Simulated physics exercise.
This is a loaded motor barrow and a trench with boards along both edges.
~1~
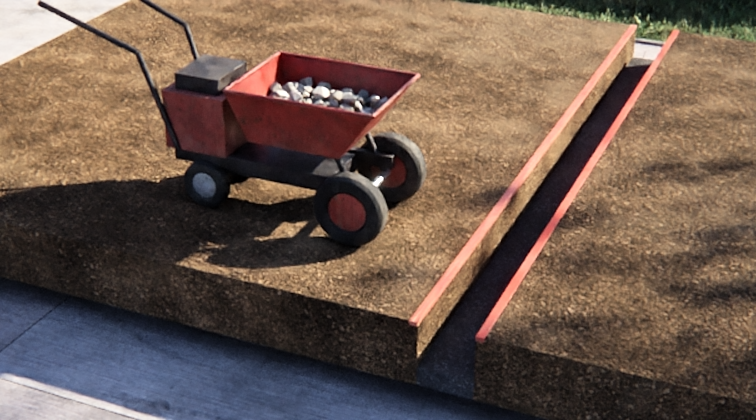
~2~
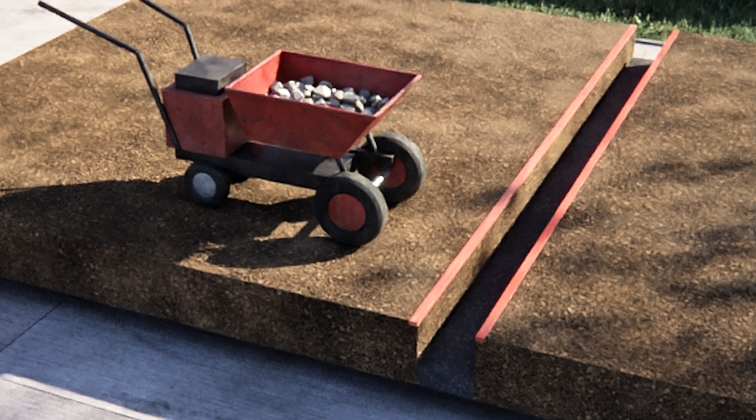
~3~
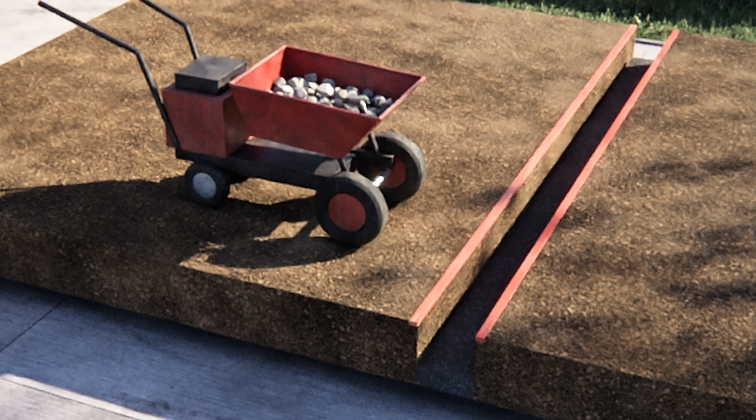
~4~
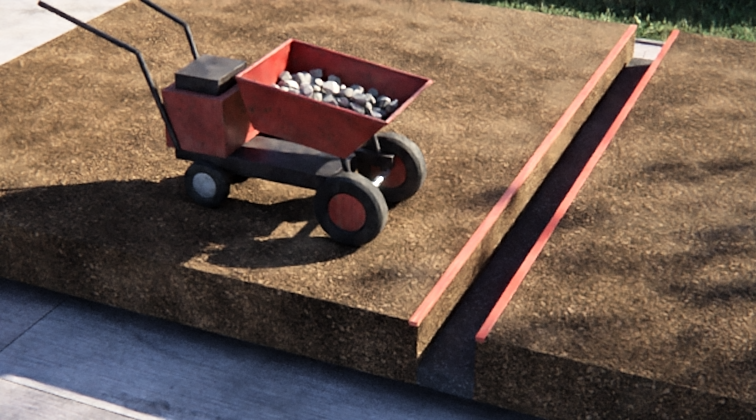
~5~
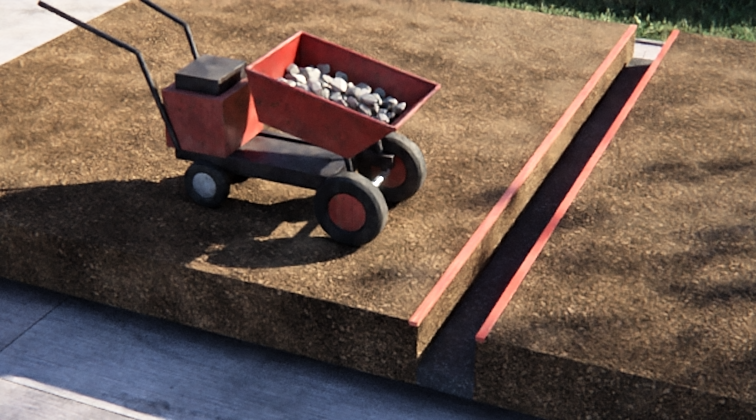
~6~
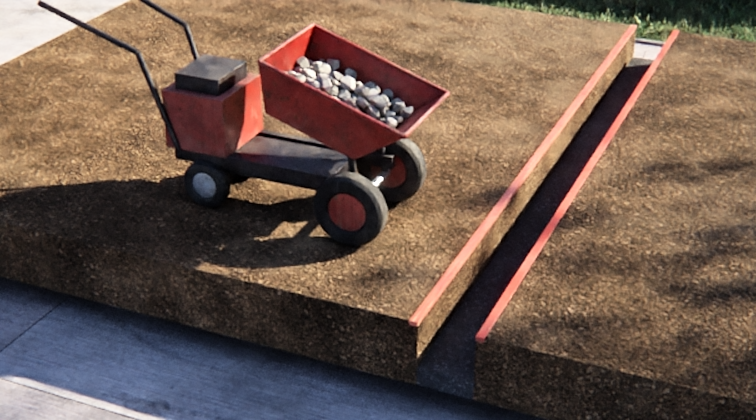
We see a red motor barrow loaded with stones standing on brown ground, left of a trench with red boards along its edges. The barrow stays in place while its skip gradually tilts forward to the right, its rear rising.
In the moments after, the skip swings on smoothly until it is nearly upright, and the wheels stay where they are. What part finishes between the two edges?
In the trench: The larger part.
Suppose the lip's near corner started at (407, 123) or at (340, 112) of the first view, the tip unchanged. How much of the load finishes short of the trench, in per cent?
Roughly 0 per cent, and 30 per cent.
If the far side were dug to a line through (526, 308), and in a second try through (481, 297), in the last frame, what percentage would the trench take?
First some 100, then 80 per cent.
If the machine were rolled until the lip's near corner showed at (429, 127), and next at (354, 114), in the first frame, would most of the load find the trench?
In turn: Below a half; most of it.
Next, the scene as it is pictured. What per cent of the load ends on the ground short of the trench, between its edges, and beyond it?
In per cent, short 0, between 100 and beyond 0.
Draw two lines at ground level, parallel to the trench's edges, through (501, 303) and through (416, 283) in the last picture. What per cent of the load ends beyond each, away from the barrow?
Near 0 % and 100 %.
Just after the last frame, skip tipped steeply; every one in the skip.
A moment on, skip tipped right over; almost all in the skip; just a few short of the trench; about a tenth in or heaped over the trench; just a few falling.
Further on, skip tipped right over; about a tenth in the skip; the larger part in or heaped over the trench; just a few beyond it.
When it is over, skip tipped right over; almost all in or heaped over the trench; just a few beyond it.
